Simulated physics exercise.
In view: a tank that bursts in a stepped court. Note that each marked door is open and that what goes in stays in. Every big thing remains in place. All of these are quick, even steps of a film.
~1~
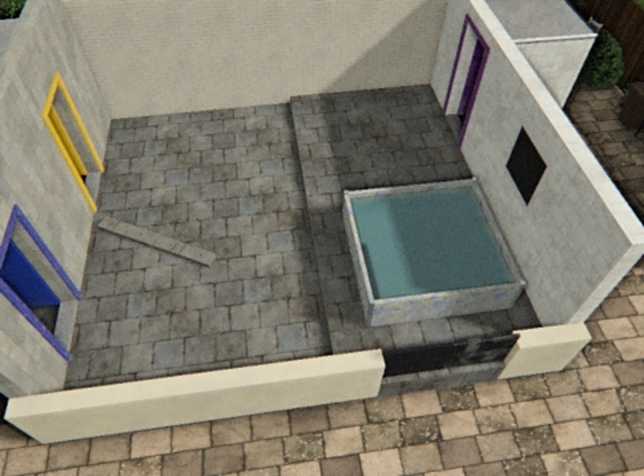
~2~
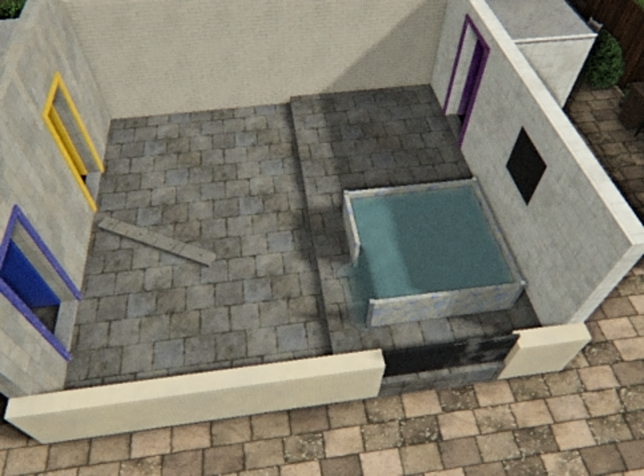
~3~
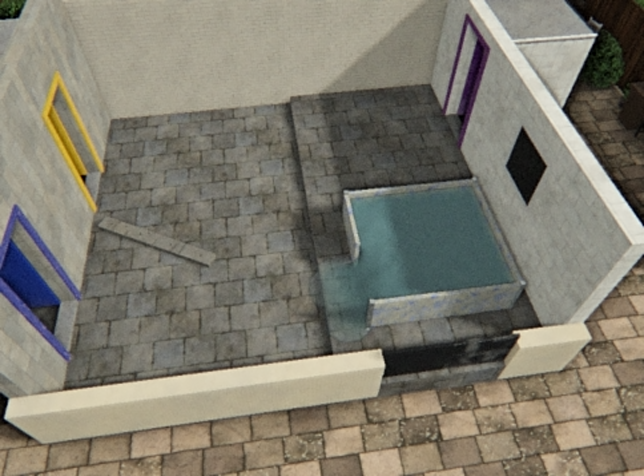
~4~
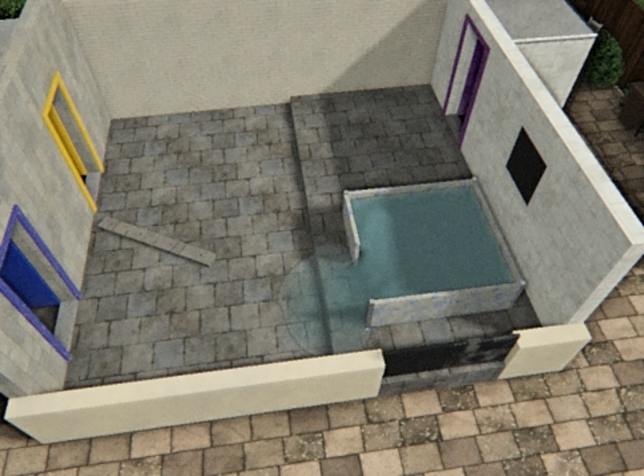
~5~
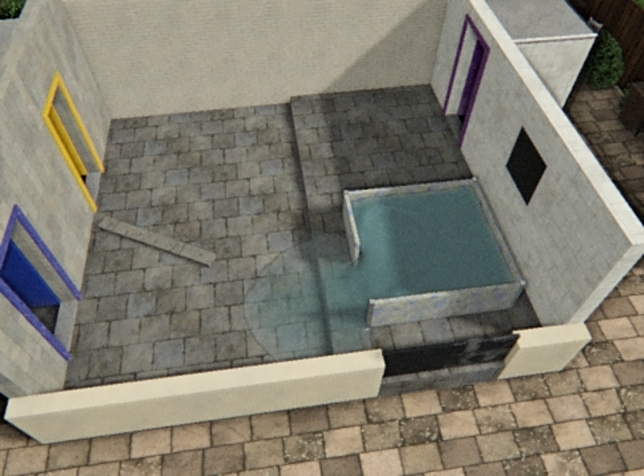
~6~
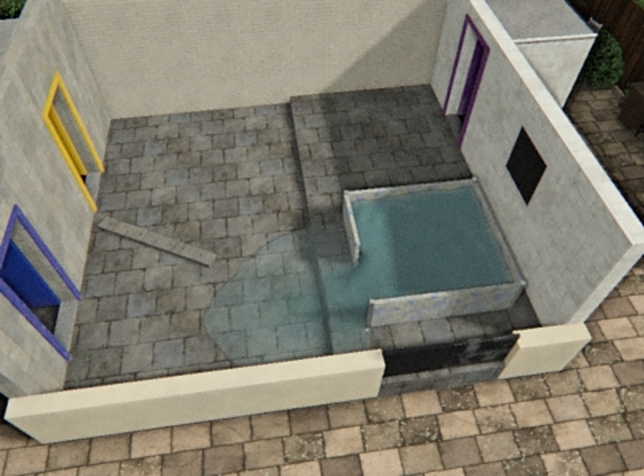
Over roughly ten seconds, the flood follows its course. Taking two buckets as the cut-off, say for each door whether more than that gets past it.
My prediction: The yellow door respects the limit; the blue door breaks the limit; the purple door respects the limit.
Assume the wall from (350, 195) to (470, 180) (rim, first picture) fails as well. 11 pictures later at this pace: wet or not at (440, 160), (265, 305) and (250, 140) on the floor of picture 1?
In the order given: Swamped, untouched and swamped.
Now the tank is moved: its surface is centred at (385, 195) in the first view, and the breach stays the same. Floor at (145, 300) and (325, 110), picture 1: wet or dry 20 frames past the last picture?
Soaked, bone-dry.
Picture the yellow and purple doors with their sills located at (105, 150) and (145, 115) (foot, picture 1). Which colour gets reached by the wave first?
I'd name the blue-painted one.
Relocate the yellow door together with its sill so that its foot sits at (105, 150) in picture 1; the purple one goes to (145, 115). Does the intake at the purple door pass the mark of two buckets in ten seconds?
From what I can tell, the purple door tops the mark.
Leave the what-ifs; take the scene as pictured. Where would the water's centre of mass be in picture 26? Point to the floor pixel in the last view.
My guess is about (290, 293).
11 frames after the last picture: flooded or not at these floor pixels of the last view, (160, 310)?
Outcome at that point: Inundated.
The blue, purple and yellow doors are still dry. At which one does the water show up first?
That would be the blue-painted one.
A moment on, water covers 25 % of the floor; the yellow door not reached, the blue door not reached, the purple door not reached.
Next, water covers 30 % of the floor; the yellow door not reached, the blue door over two buckets in, the purple door not reached.
Then, water covers 40 % of the floor; the yellow door wet at the sill, nothing in, the blue door far over two buckets in, the purple door not reached.
Later, water covers 50 % of the floor; the yellow door under two buckets in, the blue door far over two buckets in, the purple door not reached.
In the end, water covers 60 % of the floor; the yellow door under two buckets in, the blue door far over two buckets in, the purple door not reached.
